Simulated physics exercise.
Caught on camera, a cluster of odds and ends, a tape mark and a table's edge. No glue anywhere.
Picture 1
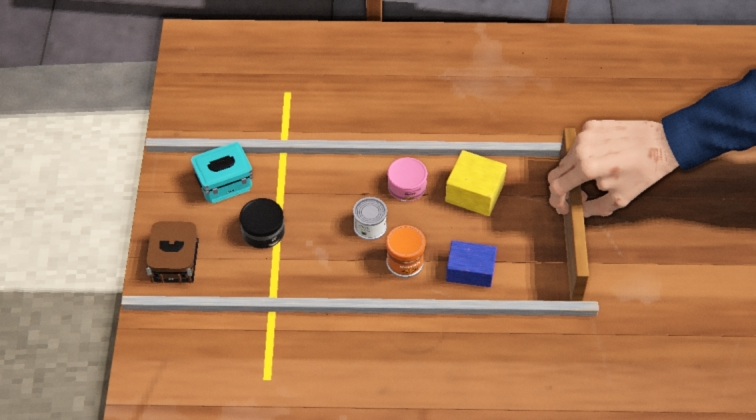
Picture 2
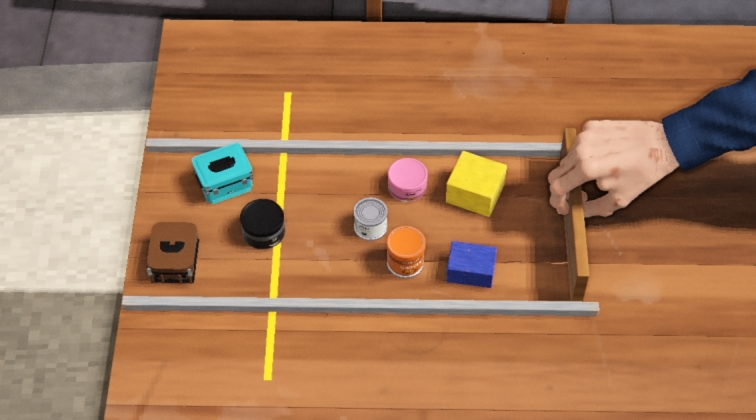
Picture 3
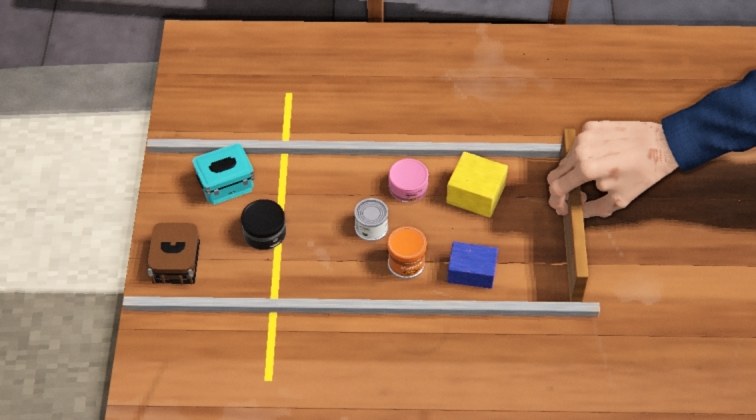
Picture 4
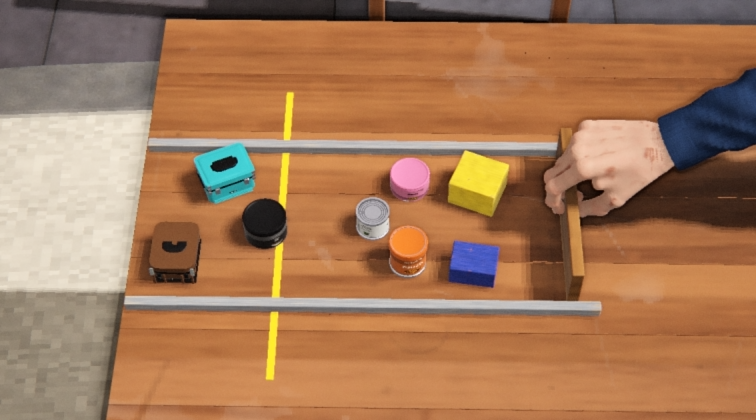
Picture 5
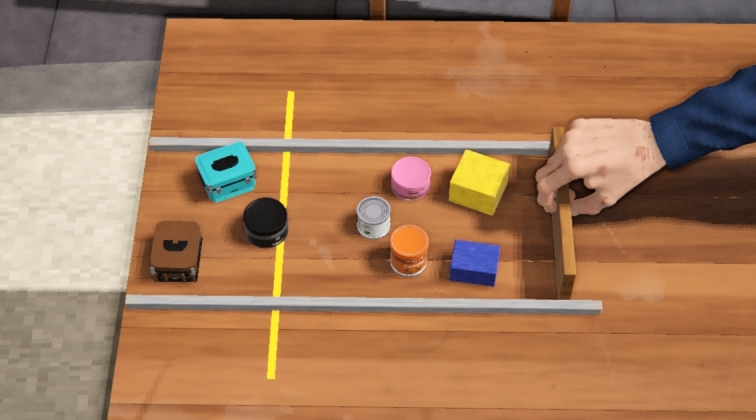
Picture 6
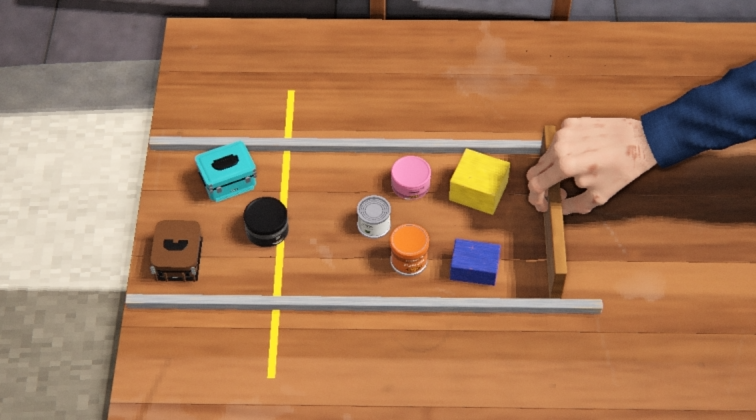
On a wooden tabletop, a hand slides a wooden board slightly left between two rails, while the scattered containers and blocks stay still.
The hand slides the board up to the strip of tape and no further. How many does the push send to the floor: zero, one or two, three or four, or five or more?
As it turns out, the number that fall off is zero.
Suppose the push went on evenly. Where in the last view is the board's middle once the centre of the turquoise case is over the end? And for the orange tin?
For the turquoise case at (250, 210), for the orange tin at (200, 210).
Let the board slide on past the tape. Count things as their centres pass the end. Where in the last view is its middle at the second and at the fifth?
About (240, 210), then (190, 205).
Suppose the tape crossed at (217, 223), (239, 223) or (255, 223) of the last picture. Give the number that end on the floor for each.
It would be 2, 1 and 0.
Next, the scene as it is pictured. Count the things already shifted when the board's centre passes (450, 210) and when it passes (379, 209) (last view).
First 4, then 5.
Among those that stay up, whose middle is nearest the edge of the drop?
Foremost is the turquoise case.
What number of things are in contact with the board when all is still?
In contact: 3.
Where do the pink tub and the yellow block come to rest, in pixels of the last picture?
Near (218, 182) and (260, 186).
Early on, none off yet; brown case at rest near (177, 251); turquoise case at rest near (227, 172); black tub at rest near (266, 222).
Finally, the number that fall off is zero.
